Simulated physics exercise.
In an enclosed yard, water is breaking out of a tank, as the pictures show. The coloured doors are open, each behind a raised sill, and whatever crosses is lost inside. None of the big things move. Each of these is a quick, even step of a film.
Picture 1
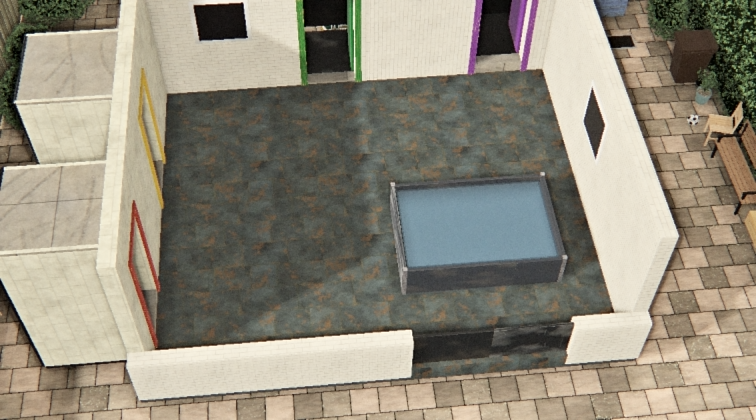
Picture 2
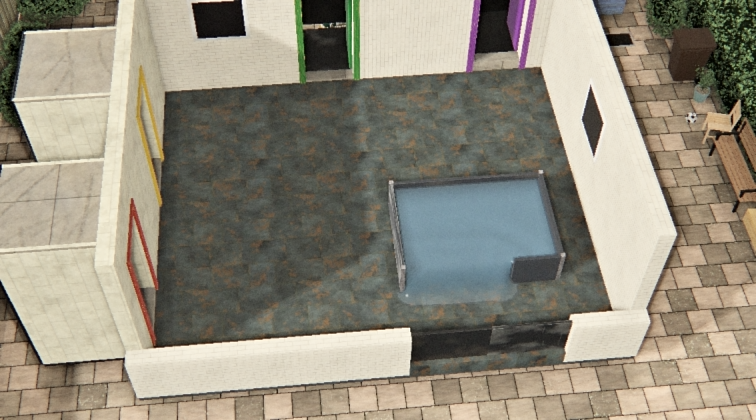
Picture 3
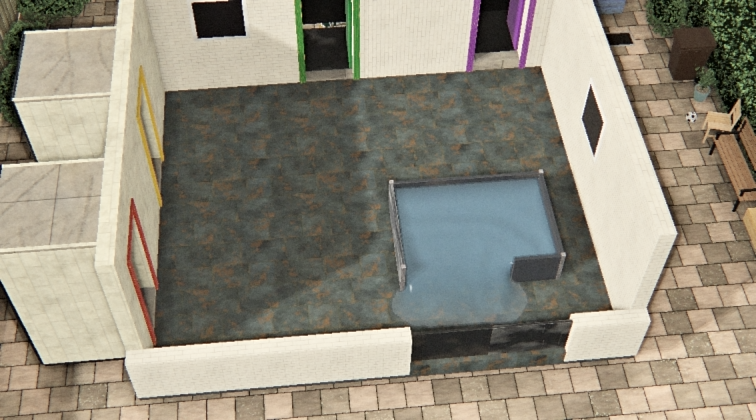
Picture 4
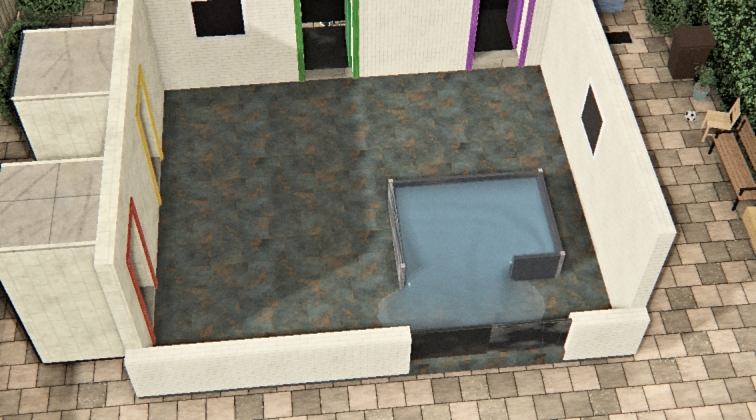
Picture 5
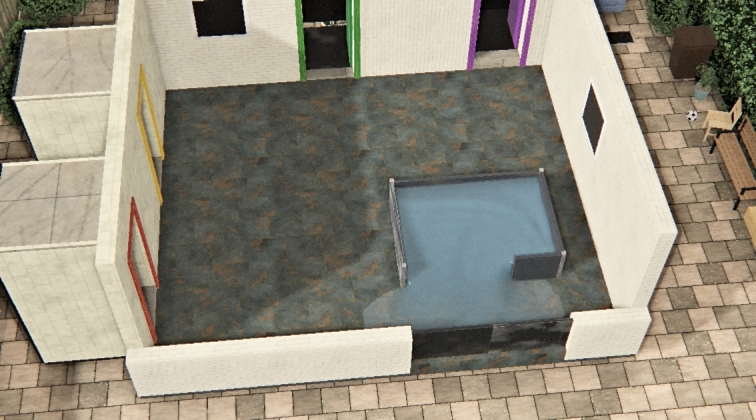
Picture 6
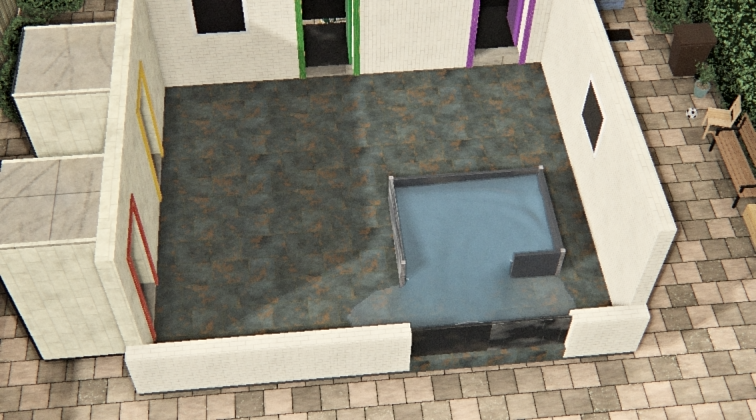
Water poured out of a rectangular tank in a walled yard when most of its front side opened up, then spread across the dark floor in front and crept a little to the left.
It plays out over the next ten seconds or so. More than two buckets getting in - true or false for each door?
Green door: True; purple door: False; yellow door: False; red door: True.
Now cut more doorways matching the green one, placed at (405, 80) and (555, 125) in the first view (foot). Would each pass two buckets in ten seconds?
One after the other: Keeps below it, stays under.
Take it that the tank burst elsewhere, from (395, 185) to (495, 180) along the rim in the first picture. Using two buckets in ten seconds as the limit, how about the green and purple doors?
Looks like the green door tops the limit but the purple door doesn't reach it.
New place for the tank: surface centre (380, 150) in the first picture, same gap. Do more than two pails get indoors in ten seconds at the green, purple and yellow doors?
Log: Green door misses the mark; purple door misses the mark; yellow door misses the mark.
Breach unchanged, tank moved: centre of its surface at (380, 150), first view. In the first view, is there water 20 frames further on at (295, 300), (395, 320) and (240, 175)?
Spot one is touched, spot two is touched, spot three is not touched.
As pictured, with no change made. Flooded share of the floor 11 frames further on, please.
Roughly 25 %.
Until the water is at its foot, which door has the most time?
My answer: The green-painted one.
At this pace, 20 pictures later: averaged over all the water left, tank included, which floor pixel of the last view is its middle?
Close to (421, 274).
A moment on, water covers 10 % of the floor; the green door not reached, the purple door not reached, the yellow door not reached, the red door not reached.
Next, water covers 25 % of the floor; the green door not reached, the purple door not reached, the yellow door not reached, the red door not reached.
Then, water covers 45 % of the floor; the green door not reached, the purple door not reached, the yellow door wet at the sill, nothing in, the red door over two buckets in.
Later, water covers 70 % of the floor; the green door not reached, the purple door wet at the sill, nothing in, the yellow door wet at the sill, nothing in, the red door far over two buckets in.
In the end, water covers 90 % of the floor; the green door over two buckets in, the purple door wet at the sill, nothing in, the yellow door wet at the sill, nothing in, the red door far over two buckets in.
